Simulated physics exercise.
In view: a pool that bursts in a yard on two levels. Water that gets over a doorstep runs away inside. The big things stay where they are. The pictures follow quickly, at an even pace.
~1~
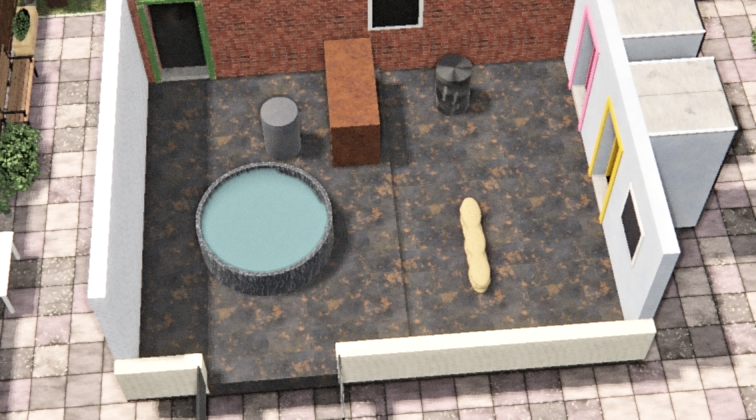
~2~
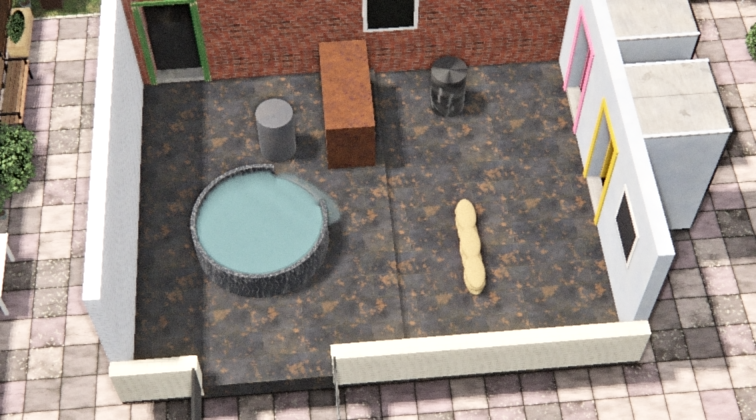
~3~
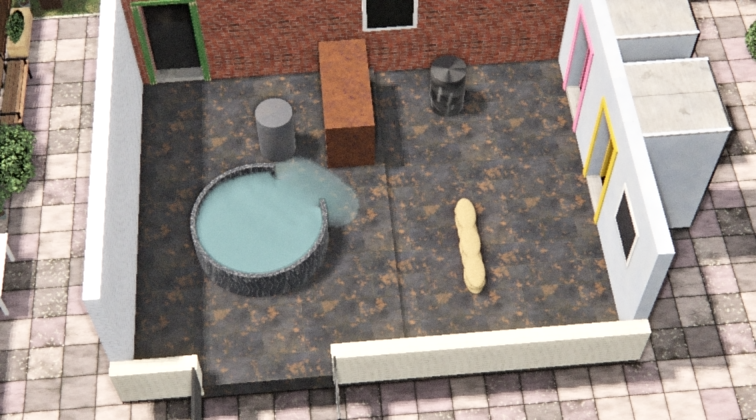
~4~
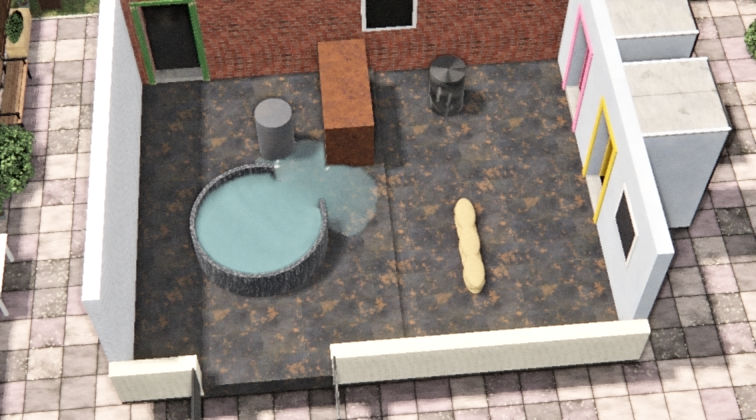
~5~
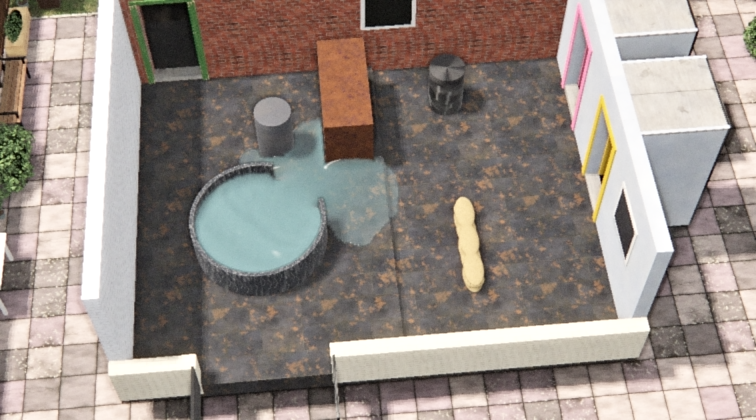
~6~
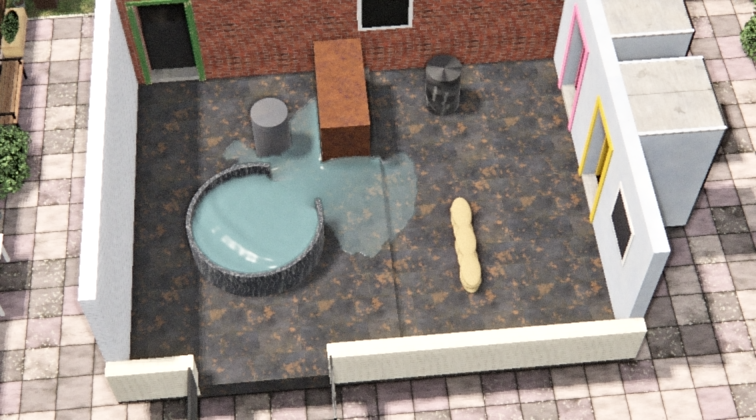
At first, a round stone-rimmed pool sits full and still in a walled yard, near a gray cylinder, a rusty box and a lumpy yellow object. Then a gap opens on its far right side and water pours out, spreading rightward across the dark floor and back around the box and cylinder.
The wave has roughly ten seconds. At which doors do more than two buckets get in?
The yellow door lets in a lot; the pink door admits no more than that; the green door admits no more than that.
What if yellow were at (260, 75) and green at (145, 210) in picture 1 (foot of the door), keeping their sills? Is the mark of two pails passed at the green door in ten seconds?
Then: The green door keeps below it.
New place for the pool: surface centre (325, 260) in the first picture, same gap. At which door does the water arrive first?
It is the pink one.
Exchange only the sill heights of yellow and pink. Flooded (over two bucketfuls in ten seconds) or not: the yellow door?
In short: Yellow lets more in.
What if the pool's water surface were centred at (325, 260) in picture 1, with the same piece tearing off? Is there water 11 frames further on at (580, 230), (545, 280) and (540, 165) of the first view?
As listed: Not flooded, clear, wet.
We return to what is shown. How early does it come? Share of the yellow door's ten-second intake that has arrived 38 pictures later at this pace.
About 95 per cent.
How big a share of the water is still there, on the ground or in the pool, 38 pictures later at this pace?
Near 96 in a hundred.
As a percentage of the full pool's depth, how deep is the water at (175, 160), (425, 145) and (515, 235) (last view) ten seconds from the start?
About 6, 8 and 8 per cent.
A moment on, water covers 20 % of the floor; the yellow door not reached, the pink door not reached, the green door not reached.
Next, water covers 35 % of the floor; the yellow door wet at the sill, nothing in, the pink door not reached, the green door wet at the sill, nothing in.
Then, water covers 50 % of the floor; the yellow door over two buckets in, the pink door wet at the sill, nothing in, the green door wet at the sill, nothing in.
Later, water covers 75 % of the floor; the yellow door far over two buckets in, the pink door wet at the sill, nothing in, the green door under two buckets in.
In the end, water covers 85 % of the floor; the yellow door far over two buckets in, the pink door wet at the sill, nothing in, the green door under two buckets in.
